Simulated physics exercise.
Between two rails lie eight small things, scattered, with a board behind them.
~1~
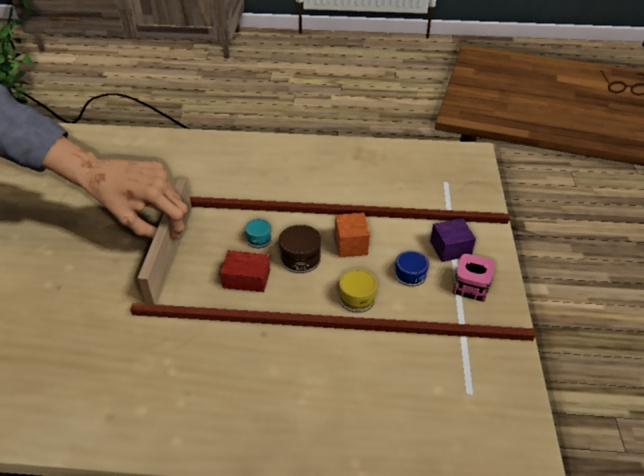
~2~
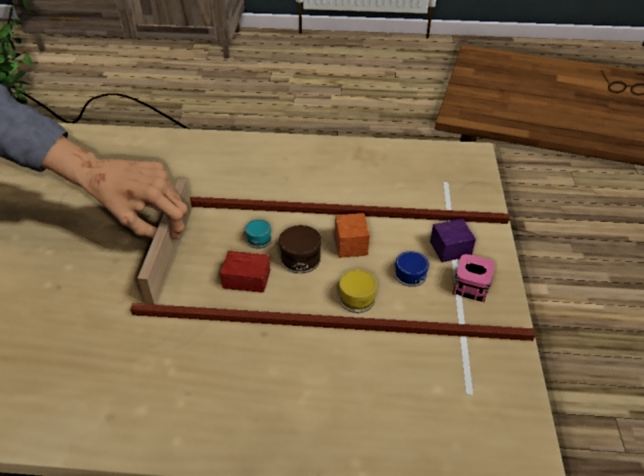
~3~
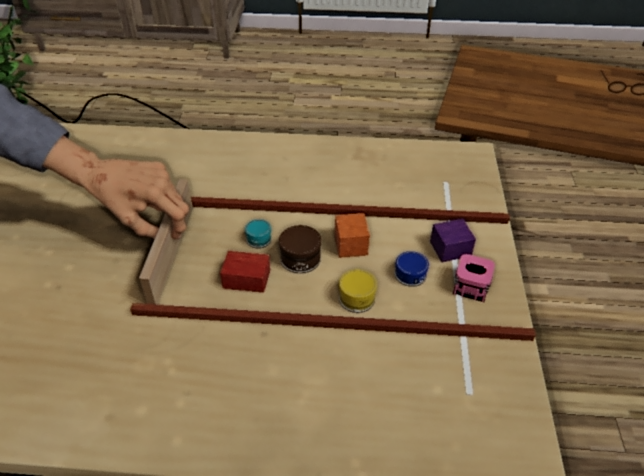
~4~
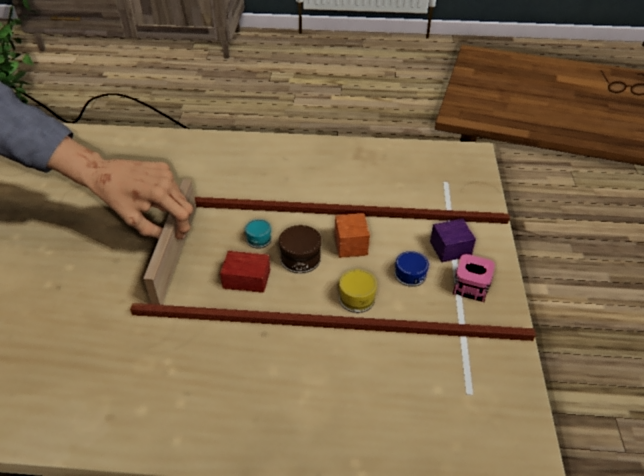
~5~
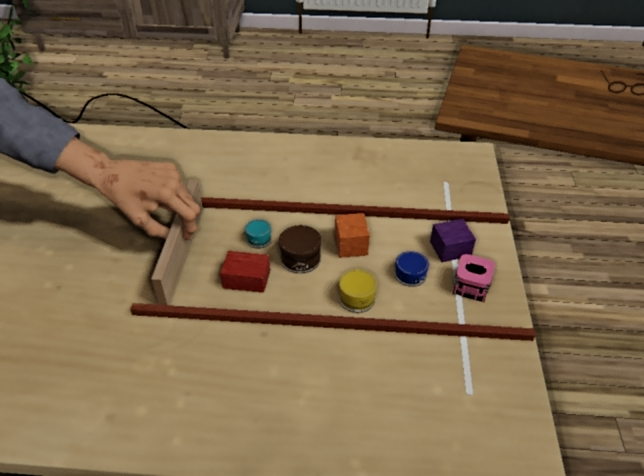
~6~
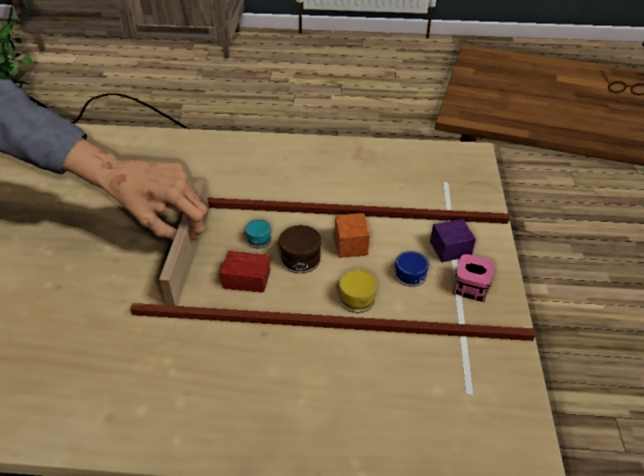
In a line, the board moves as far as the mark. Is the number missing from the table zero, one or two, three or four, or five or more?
It is one or two.
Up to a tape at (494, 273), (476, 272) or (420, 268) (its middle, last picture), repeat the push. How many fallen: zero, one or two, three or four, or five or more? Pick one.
Falls: 5 or more; 3 or 4; no fall at all.
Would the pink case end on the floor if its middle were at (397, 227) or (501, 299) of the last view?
Result by position: It stays aboard / leaves the top.
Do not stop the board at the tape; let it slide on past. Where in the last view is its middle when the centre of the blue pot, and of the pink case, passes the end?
The middle is at (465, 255) when it's the blue pot, and at (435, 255) when it's the pink case.
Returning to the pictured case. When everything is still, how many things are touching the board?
That makes 3.
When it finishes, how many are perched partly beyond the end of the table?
Tally: 3.
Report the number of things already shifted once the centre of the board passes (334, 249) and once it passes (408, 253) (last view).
That gives 5 for the first and 8 for the second.
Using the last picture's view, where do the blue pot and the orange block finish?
First (515, 274), then (501, 241).
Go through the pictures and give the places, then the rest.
The first picture shows pink case (474, 277); purple block (453, 240); blue pot (412, 268); board (167, 239); tape (456, 270).
The second picture shows purple block (452, 240); brown tin (300, 249).
The third picture shows blue pot (411, 269); orange block (352, 235).
The fourth picture shows pink case (474, 278); yellow pot (358, 291).
The fifth picture shows purple block (452, 240); red block (246, 271).
The sixth picture shows pink case (474, 278); purple block (452, 240); blue pot (411, 269); board (187, 240); tape (456, 270).
Soon after, none off yet; pink case at rest near (474, 278); purple block at rest near (452, 240); blue pot at rest near (411, 269).
At rest, the number that fall off is one or two; fallen, purple block and pink case.
